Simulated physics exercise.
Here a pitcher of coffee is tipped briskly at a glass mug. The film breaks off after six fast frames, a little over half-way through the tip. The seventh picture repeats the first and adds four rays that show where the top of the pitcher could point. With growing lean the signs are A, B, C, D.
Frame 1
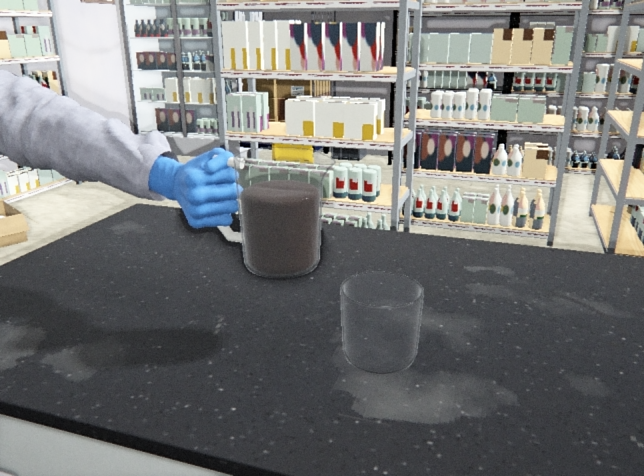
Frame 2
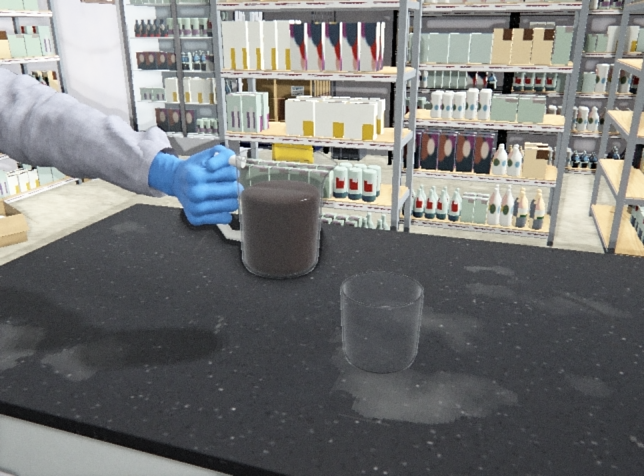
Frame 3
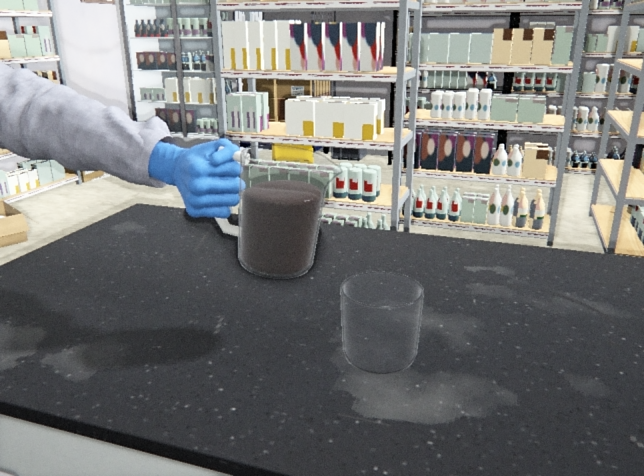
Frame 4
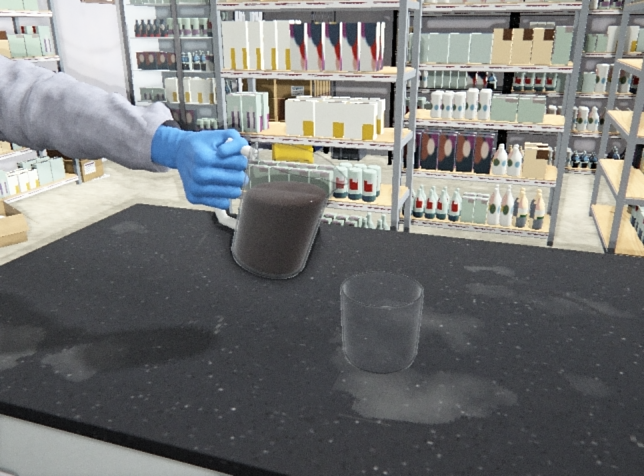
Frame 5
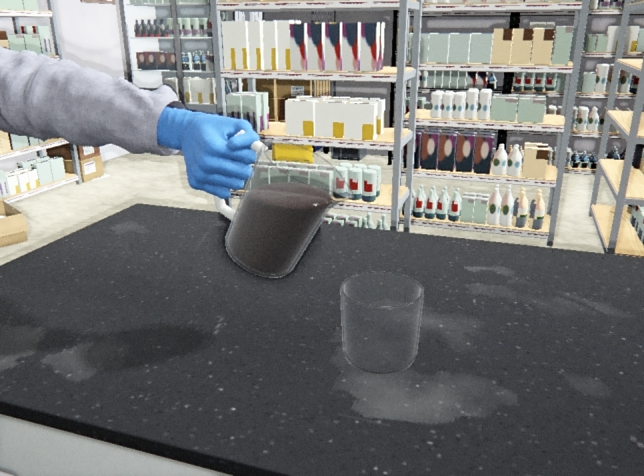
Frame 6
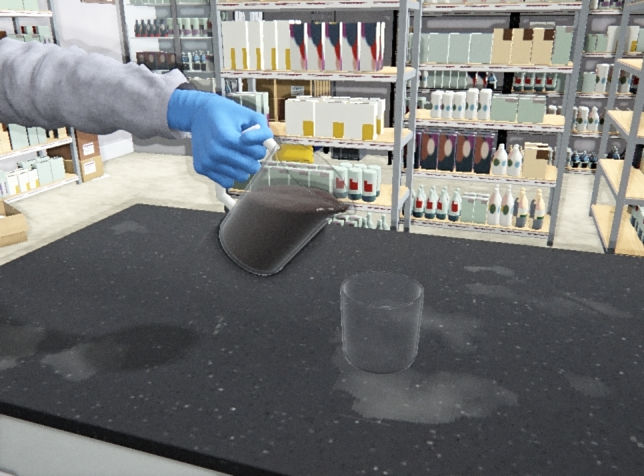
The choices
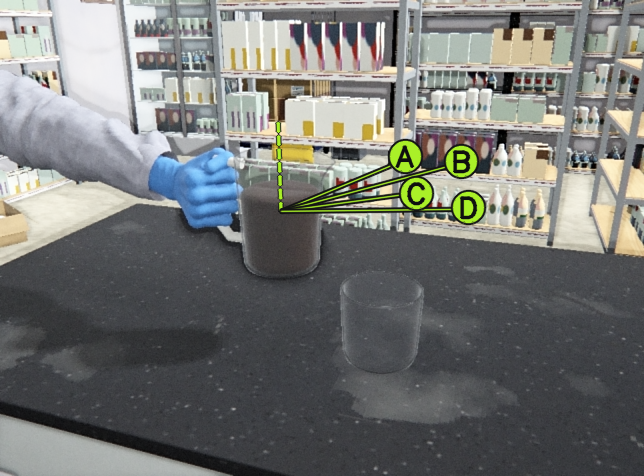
The clip opens on a blue-gloved hand holding an upright pitcher of dark liquid above a speckled black counter, with an empty clear glass to its right and stocked shelves behind. The hand rises slightly and tilts the pitcher rightward, slowly and then more steeply, with the glass still empty.
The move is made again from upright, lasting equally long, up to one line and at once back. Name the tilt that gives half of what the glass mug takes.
Use line B.
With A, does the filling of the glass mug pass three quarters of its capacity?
No, it does not.
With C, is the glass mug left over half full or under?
Over.
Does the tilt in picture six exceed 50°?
No.
On the marked copy, A at (390, 166); B at (445, 167); C at (399, 195); D at (451, 209).
With A, the glass mug ends with about 37 % of what it can hold.
With B, the glass mug ends with about 53 % of what it can hold.
With C, the glass mug ends with about 67 % of what it can hold.
With D, the glass mug ends with about 76 % of what it can hold; 7 % of the coffee is spilt.
